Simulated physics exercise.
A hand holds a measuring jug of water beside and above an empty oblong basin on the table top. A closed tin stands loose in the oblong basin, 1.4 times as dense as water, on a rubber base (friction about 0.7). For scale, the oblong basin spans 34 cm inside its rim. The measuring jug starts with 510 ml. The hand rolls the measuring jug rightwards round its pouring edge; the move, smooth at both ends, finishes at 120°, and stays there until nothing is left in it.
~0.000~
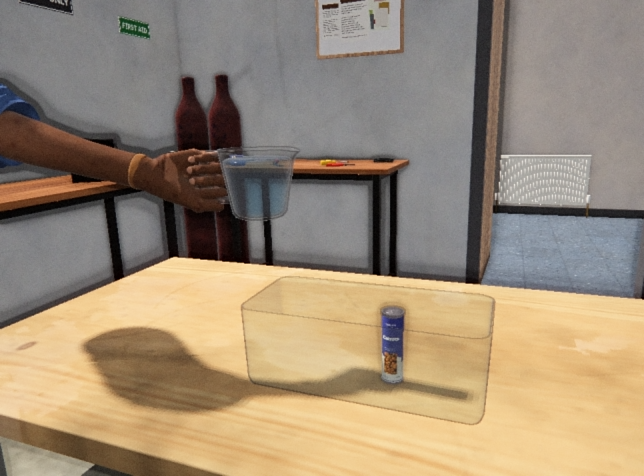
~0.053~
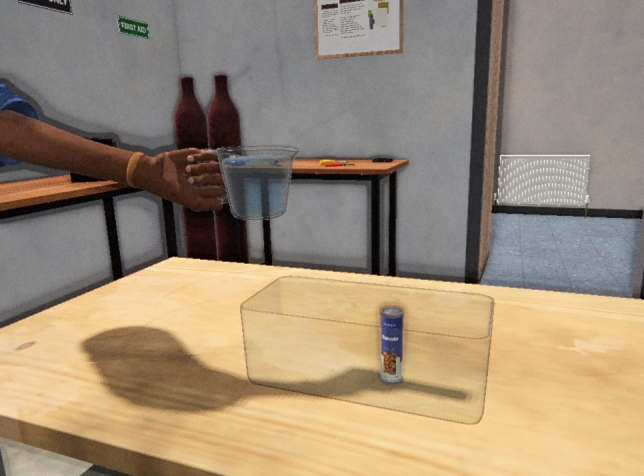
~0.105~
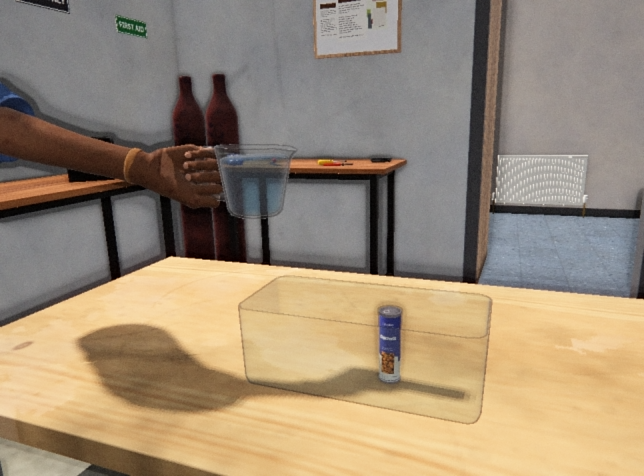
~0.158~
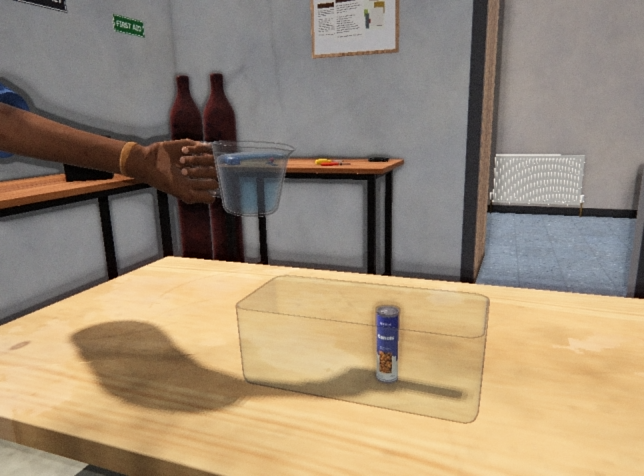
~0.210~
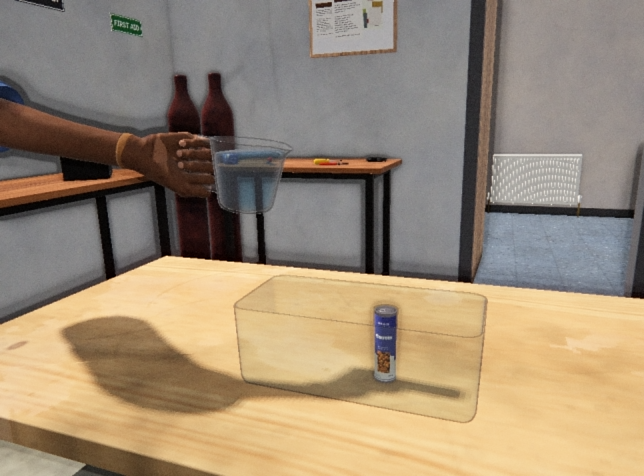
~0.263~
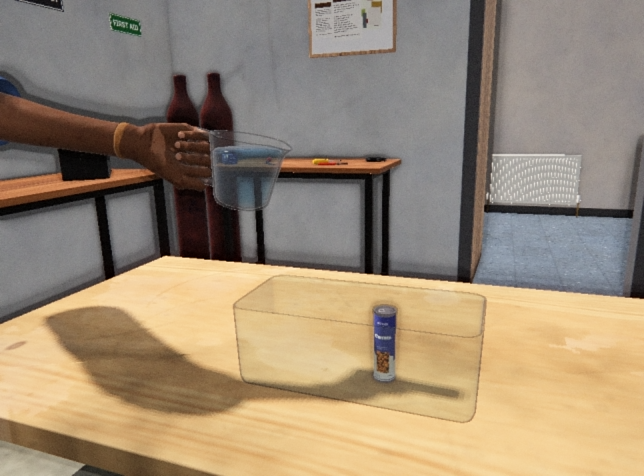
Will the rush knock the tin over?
The tin goes over.
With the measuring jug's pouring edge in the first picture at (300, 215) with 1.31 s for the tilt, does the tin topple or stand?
Then it remains upright.
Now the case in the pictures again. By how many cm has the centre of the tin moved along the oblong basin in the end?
Some 7.5 cm.
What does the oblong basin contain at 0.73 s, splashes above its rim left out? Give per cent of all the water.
About 5 per cent.
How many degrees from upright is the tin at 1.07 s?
About 30°.
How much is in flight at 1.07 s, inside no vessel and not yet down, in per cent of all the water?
Near 32 in a hundred.
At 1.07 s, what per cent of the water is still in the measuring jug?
Near 6 in a hundred.
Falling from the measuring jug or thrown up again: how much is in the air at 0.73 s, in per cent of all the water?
Some 30 per cent.
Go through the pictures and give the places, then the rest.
It leans 0°; its right rim is at (299, 150); the water meets the walls at (230, 159) and (292, 159); the oblong basin's rim runs from (262, 292) to (493, 317); the tin's top is at (393, 314), in the first picture.
It leans 0°; its right rim is at (299, 150); the water meets the walls at (229, 159) and (291, 158), in the second picture.
It leans 2°; its right rim is at (297, 149); the water meets the walls at (228, 158) and (289, 157), in the third picture.
It leans 4°; its right rim is at (294, 149); the water meets the walls at (225, 155) and (287, 155), in the fourth picture.
It leans 7°; its right rim is at (292, 149); the water meets the walls at (222, 152) and (285, 152), in the fifth picture.
It leans 12°; its right rim is at (291, 149); the water meets the walls at (221, 148) and (285, 149), in the sixth picture.
Then, 0.73 s in, the tilt is 70° and 66 per cent is still to pour; the tin stands where it began.
Then, 1.07 s in, the tilt is 110° and 6 per cent is still to pour; the tin leans 32°.
Then, 1.42 s in, the tilt is 120° and 0 per cent is still to pour; the tin lies on its side.
Then, 1.81 s in, the tilt is 120° and 0 per cent is still to pour; the tin lies on its side.
Finally, the tin lies on its side.
